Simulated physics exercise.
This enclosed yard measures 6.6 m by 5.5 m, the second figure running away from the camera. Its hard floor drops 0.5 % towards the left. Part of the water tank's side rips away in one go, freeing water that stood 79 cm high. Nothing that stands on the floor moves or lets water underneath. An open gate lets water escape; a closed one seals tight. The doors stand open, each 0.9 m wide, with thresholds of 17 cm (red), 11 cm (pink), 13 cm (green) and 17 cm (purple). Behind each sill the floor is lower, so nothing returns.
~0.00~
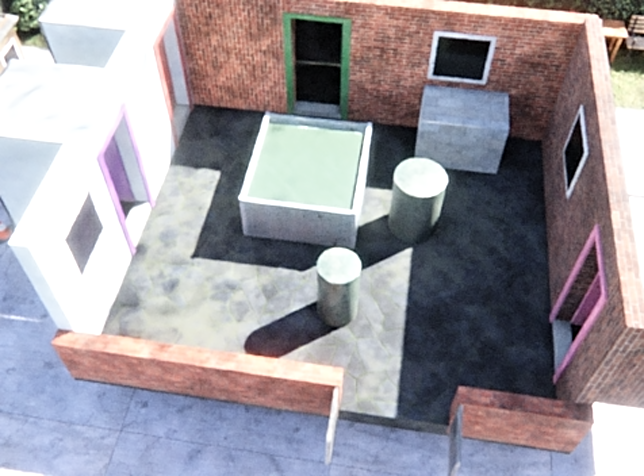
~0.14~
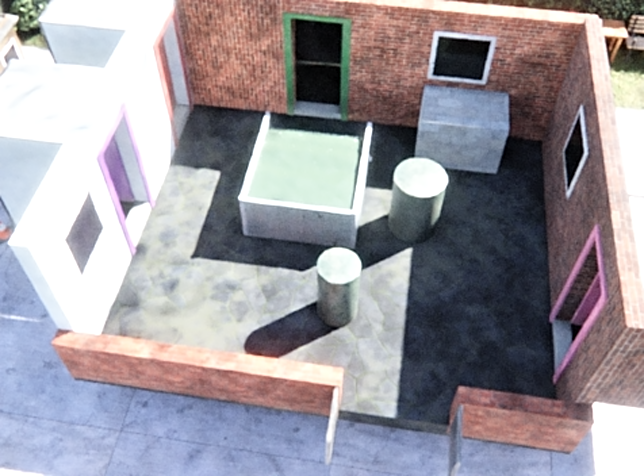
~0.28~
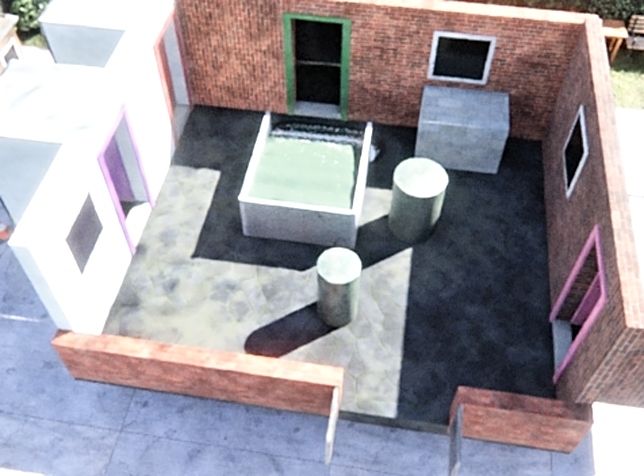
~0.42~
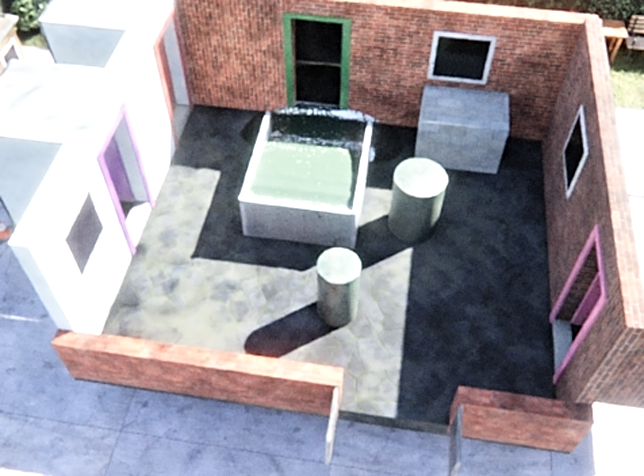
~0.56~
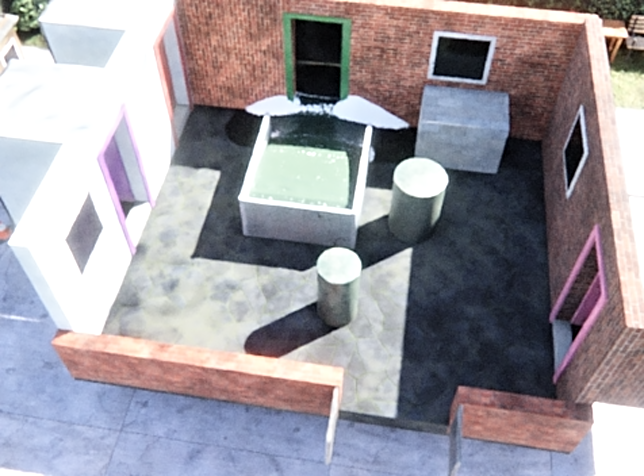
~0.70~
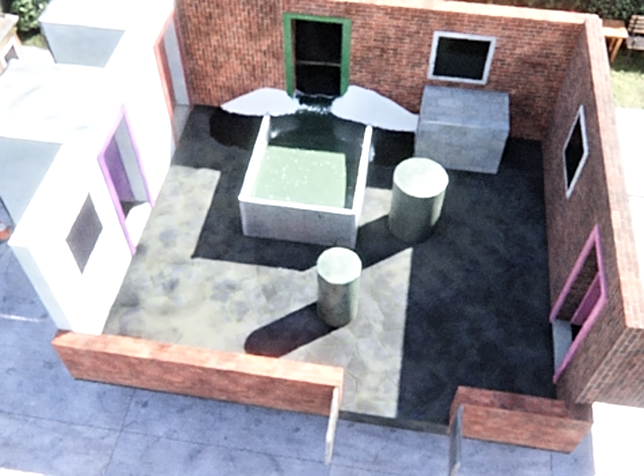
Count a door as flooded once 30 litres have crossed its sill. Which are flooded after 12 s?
Within that time: At the red door it exceeds the limit; at the pink door it stays under the limit; at the green door it goes over the limit; at the purple door it keeps below the limit.
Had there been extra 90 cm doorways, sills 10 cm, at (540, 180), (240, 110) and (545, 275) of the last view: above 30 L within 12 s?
In turn: Not over, above, under.
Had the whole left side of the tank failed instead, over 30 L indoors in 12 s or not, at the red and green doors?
Against that limit: Red over, green under.
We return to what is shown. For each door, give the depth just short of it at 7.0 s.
In cm: Red 9, pink 3, green 7, purple 4.
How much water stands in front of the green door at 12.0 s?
About 5.0 cm.
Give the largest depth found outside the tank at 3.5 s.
Up to some 24 cm.
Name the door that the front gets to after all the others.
The pink one.
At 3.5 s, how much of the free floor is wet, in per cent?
Some 65 per cent of it.
After 1.4 s water covers 15 % of the floor and is deepest (51 cm) near (408, 131); red door 25 cm at the sill, 4 L in, pink door not reached, green door 50 cm at the sill, 302 L in, purple door not reached.
After 2.2 s water covers 30 % of the floor and is deepest (38 cm) near (408, 131); red door 29 cm at the sill, 36 L in, pink door not reached, green door 34 cm at the sill, 500 L in, purple door 1 cm at the sill, 0 L in.
After 3.5 s water covers 65 % of the floor and is deepest (24 cm) near (190, 115); red door 22 cm at the sill, 87 L in, pink door not reached, green door 18 cm at the sill, 584 L in, purple door 5 cm at the sill, 0 L in.
After 7.0 s water covers 90 % of the floor and is deepest (11 cm) near (91, 357); red door 9 cm at the sill, 97 L in, pink door 3 cm at the sill, 0 L in, green door 7 cm at the sill, 593 L in, purple door 4 cm at the sill, 0 L in.
After 12.0 s water covers 95 % of the floor and is deepest (8 cm) near (121, 285); red door 6 cm at the sill, 97 L in, pink door 5 cm at the sill, 0 L in, green door 5 cm at the sill, 593 L in, purple door 6 cm at the sill, 0 L in.
